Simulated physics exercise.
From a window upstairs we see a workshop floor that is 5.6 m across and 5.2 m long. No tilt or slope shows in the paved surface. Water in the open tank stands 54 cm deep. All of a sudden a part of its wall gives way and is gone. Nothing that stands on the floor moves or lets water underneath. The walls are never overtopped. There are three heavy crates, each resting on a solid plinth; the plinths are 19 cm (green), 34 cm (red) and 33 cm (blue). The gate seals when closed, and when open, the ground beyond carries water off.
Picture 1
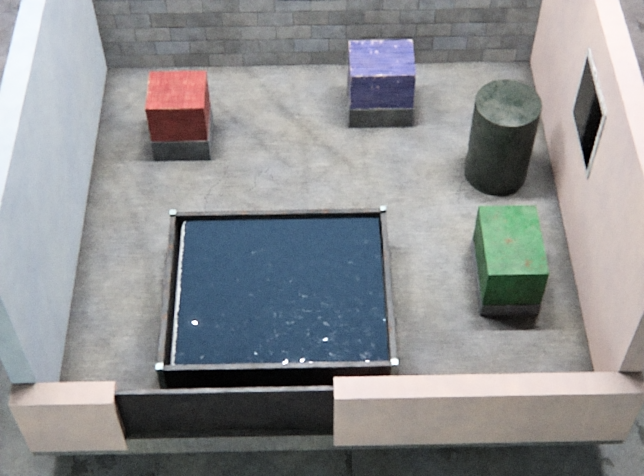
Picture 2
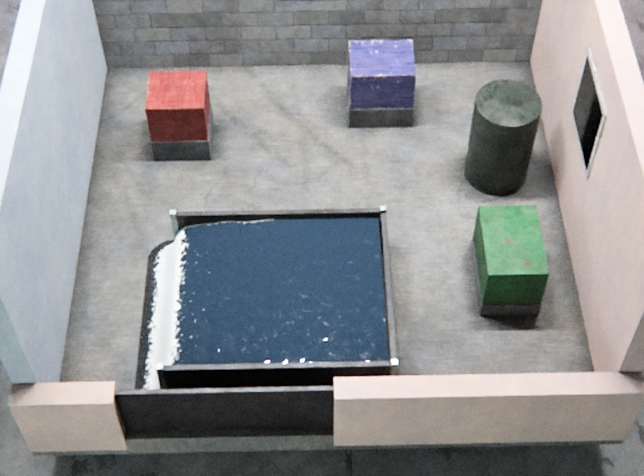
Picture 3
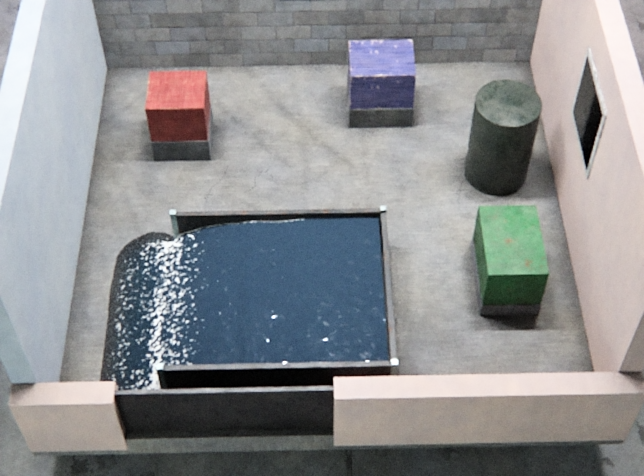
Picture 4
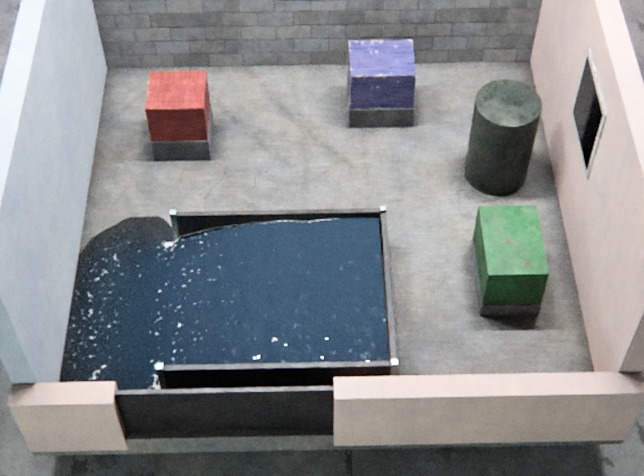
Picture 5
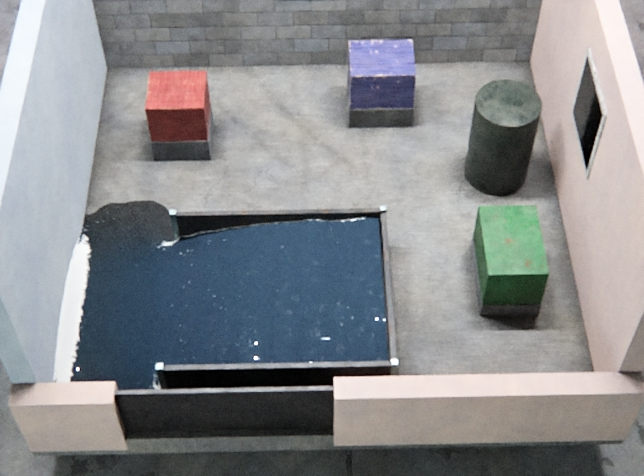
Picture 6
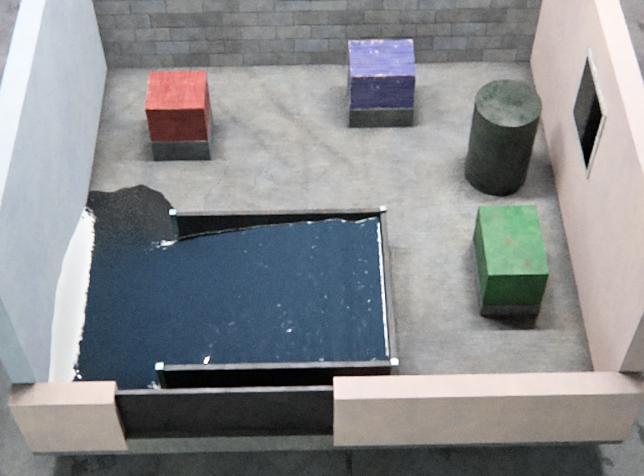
Dark water pours out the open left side of a tank and spreads to the pale left wall.
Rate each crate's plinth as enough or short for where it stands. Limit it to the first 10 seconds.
Green crate: Enough; red crate: Enough; blue crate: Enough.
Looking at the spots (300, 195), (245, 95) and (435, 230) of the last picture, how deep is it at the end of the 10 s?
9, 6, 5 cm.
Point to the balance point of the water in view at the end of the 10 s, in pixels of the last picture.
Near (318, 225).
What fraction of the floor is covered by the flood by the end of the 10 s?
Wet share: Near 100 percent.
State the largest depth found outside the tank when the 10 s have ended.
Depth: Approx. 14 cm.
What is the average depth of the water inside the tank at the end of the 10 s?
Depth, averaged: Around 11 centimetres.
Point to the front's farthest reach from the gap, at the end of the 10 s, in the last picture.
I'd put it close to (532, 69).
A moment later water covers 15 % of the floor and is deepest (46 cm) near (55, 419); green plinth not reached, red plinth reached, blue plinth not reached.
Soon after water covers 30 % of the floor and is deepest (42 cm) near (55, 419); green plinth not reached, red plinth reached, blue plinth not reached.
Next water covers 60 % of the floor and is deepest (32 cm) near (103, 105); green plinth not reached, red plinth reached, blue plinth reached.
Later on water covers 90 % of the floor and is deepest (18 cm) near (126, 417); green plinth reached, red plinth reached, blue plinth reached.
At the end water covers 100 % of the floor and is deepest (14 cm) near (584, 408); highest at the green plinth 14 cm, highest at the red plinth 24 cm, highest at the blue plinth 18 cm.
